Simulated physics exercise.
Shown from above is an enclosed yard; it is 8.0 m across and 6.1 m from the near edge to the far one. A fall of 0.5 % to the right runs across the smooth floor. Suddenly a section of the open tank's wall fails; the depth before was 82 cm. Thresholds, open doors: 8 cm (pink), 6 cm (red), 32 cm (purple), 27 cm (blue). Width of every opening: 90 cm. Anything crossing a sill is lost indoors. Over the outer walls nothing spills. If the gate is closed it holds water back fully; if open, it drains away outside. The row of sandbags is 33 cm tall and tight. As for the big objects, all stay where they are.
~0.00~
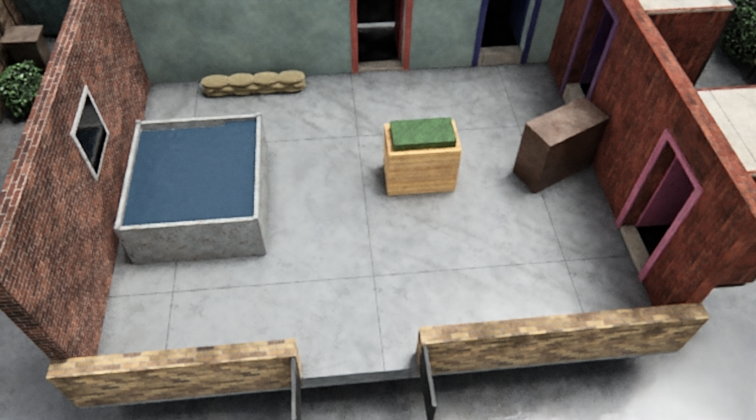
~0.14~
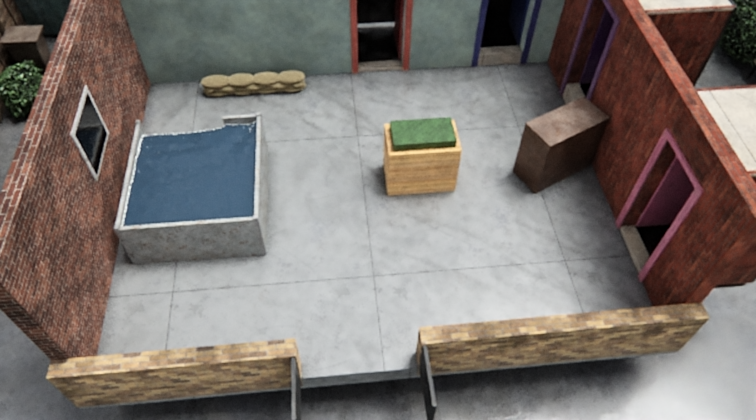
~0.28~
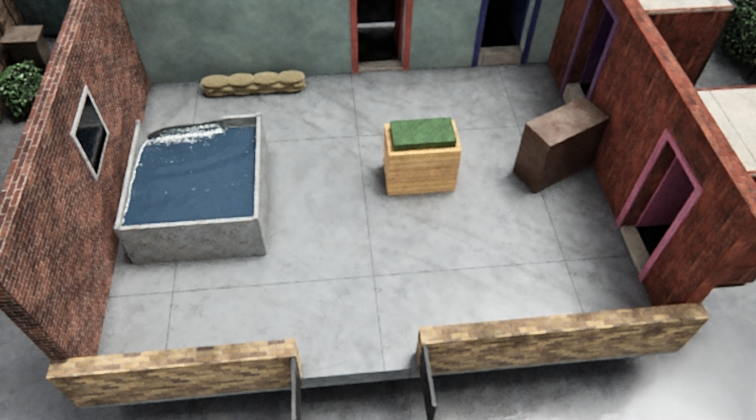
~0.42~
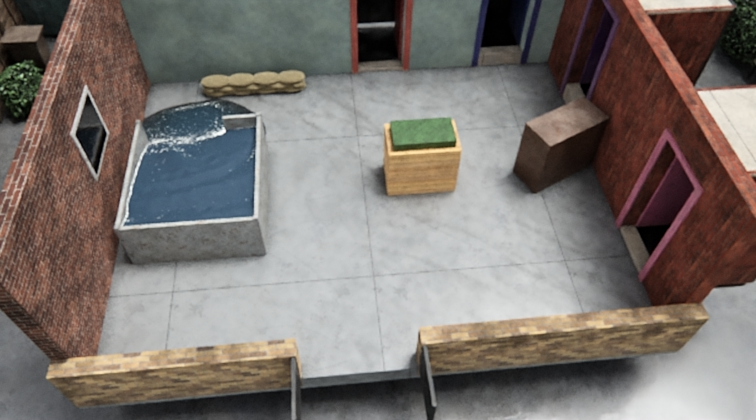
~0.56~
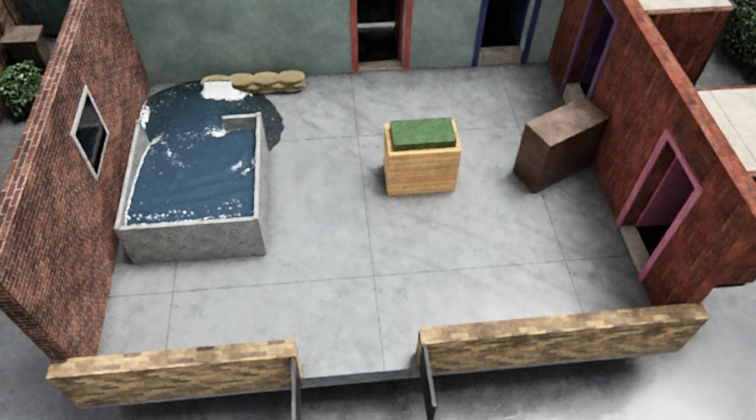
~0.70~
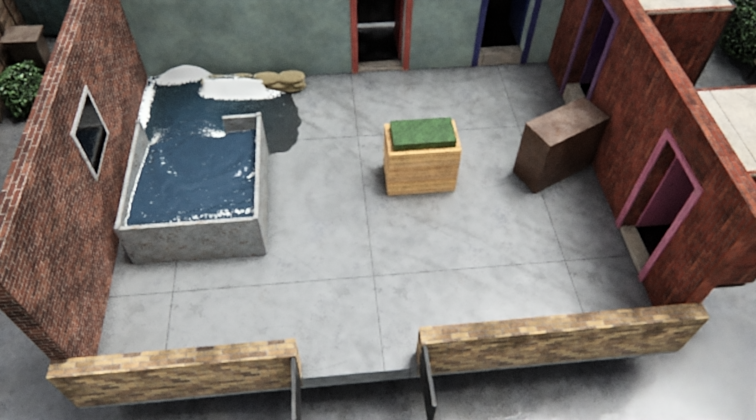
The clip opens on a walled yard seen from above, with a still, open tank of blue water at left and a planted wooden box near the middle. The tank's far wall gives way, and foaming water pours through the gap, spreading across the floor behind it and over the sandbags along the back wall.
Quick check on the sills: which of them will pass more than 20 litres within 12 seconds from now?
Sill check: Pink door passes less or equal; red door passes more; purple door passes less or equal; blue door passes less or equal.
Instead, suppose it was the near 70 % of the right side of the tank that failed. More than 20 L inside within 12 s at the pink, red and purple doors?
So pink ends up past the limit, red past the limit, purple short of it.
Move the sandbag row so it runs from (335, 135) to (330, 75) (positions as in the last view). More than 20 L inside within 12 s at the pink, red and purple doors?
Pink within the limit, red within the limit, purple within the limit.
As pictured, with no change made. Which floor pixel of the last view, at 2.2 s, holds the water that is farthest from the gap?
Near (454, 83).
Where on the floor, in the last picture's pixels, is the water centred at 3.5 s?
Near (263, 147).
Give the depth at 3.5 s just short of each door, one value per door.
Depths in cm: Pink 0, red 4, purple 14, blue 2.
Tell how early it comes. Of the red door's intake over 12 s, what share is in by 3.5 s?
0 per cent, roughly.
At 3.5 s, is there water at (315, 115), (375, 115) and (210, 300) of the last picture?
Going in order, covered, then covered, then clear.
After 1.4 s water covers 15 % of the floor and is deepest (69 cm) near (160, 88); pink door not reached, red door not reached, purple door not reached, blue door not reached.
After 2.2 s water covers 25 % of the floor and is deepest (54 cm) near (150, 88); pink door not reached, red door 7 cm at the sill, 0 L in, purple door not reached, blue door not reached.
After 3.5 s water covers 50 % of the floor and is deepest (31 cm) near (149, 148); pink door not reached, red door 4 cm at the sill, 0 L in, purple door 14 cm at the sill, 0 L in, blue door 2 cm at the sill, 0 L in.
After 7.0 s water covers 80 % of the floor and is deepest (22 cm) near (564, 108); pink door 1 cm at the sill, 0 L in, red door 6 cm at the sill, 2 L in, purple door 21 cm at the sill, 1 L in, blue door 19 cm at the sill, 0 L in.
After 12.0 s water covers 95 % of the floor and is deepest (12 cm) near (300, 118); pink door 9 cm at the sill, 1 L in, red door 11 cm at the sill, 55 L in, purple door 10 cm at the sill, 1 L in, blue door 10 cm at the sill, 0 L in.
